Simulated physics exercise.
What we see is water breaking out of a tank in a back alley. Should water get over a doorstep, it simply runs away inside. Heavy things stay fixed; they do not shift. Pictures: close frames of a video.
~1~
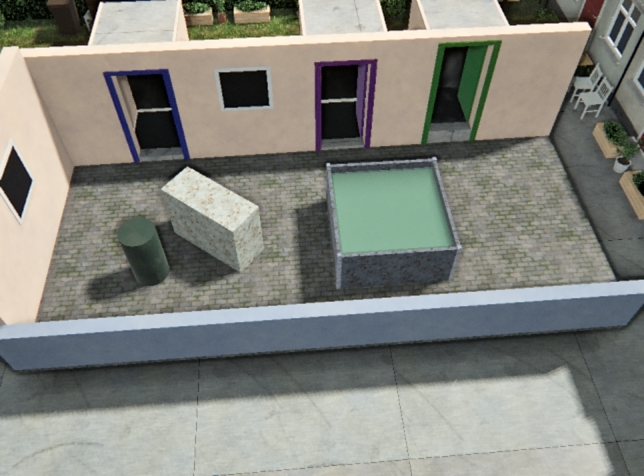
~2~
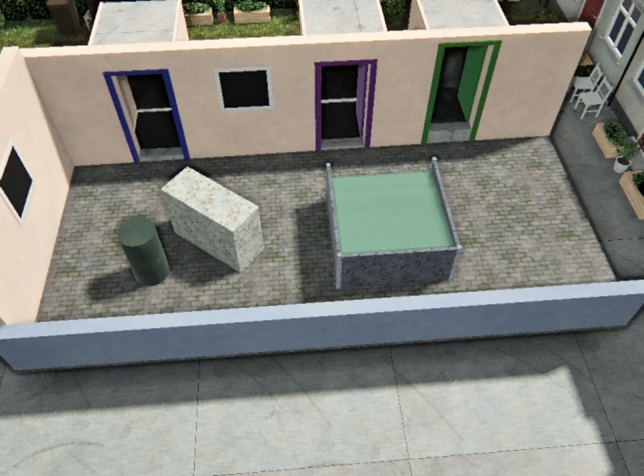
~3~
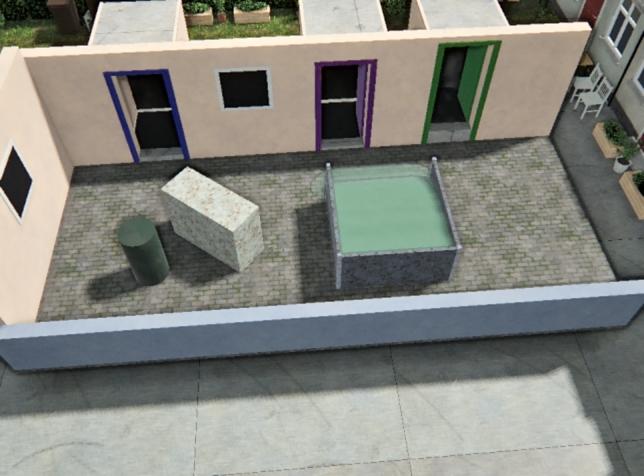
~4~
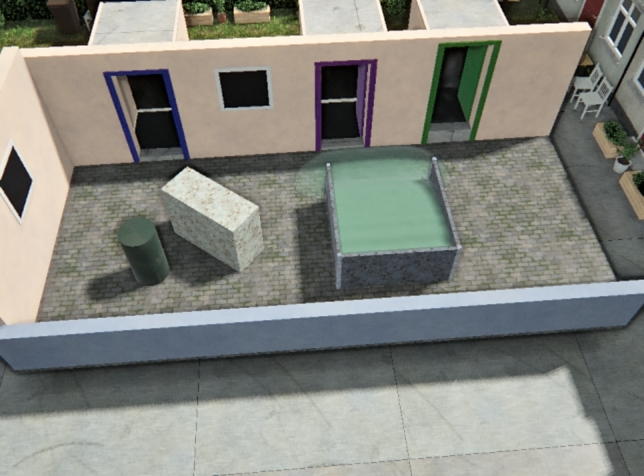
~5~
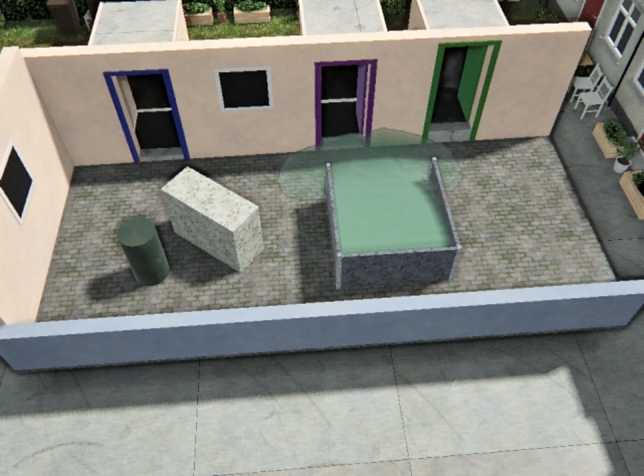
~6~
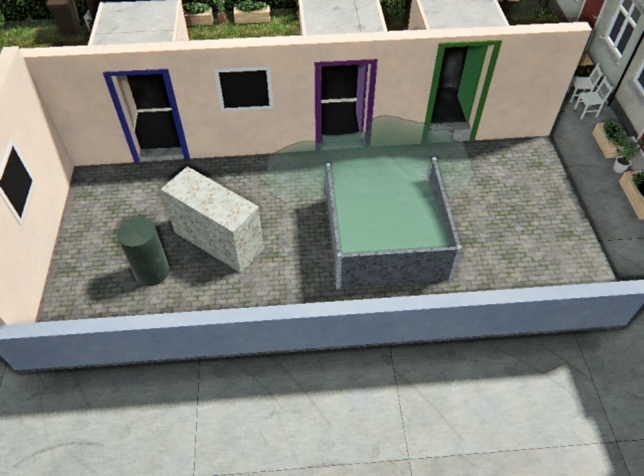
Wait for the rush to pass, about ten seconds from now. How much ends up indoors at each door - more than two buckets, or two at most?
My prediction: I expect the blue door to stop at two buckets or less; I expect the purple door to go past two buckets; I expect the green door to stop at two buckets or less.
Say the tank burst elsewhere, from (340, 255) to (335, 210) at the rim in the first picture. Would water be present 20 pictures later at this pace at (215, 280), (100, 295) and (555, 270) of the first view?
Taken one by one: Sodden, then sodden, then unaffected.
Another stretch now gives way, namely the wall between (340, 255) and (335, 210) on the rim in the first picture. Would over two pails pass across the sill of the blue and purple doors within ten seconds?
The blue door overflows the limit, the purple door stays within the limit.
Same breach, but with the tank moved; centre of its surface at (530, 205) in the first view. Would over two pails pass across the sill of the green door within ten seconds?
The green door tops that amount.
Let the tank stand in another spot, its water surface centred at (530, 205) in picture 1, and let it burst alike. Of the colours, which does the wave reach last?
That would be the blue door, I think.
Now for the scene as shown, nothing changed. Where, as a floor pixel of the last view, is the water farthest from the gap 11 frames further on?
Somewhere about (91, 171).
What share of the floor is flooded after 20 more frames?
It comes to 55 per cent.
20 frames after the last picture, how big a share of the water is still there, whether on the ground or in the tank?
Around 62 parts in a hundred.
A moment on, water covers 20 % of the floor; the blue door not reached, the purple door far over two buckets in, the green door under two buckets in.
Next, water covers 35 % of the floor; the blue door wet at the sill, nothing in, the purple door far over two buckets in, the green door under two buckets in.
Then, water covers 55 % of the floor; the blue door wet at the sill, nothing in, the purple door far over two buckets in, the green door under two buckets in.
Later, water covers 70 % of the floor; the blue door wet at the sill, nothing in, the purple door far over two buckets in, the green door under two buckets in.
In the end, water covers 85 % of the floor; the blue door wet at the sill, nothing in, the purple door far over two buckets in, the green door under two buckets in.
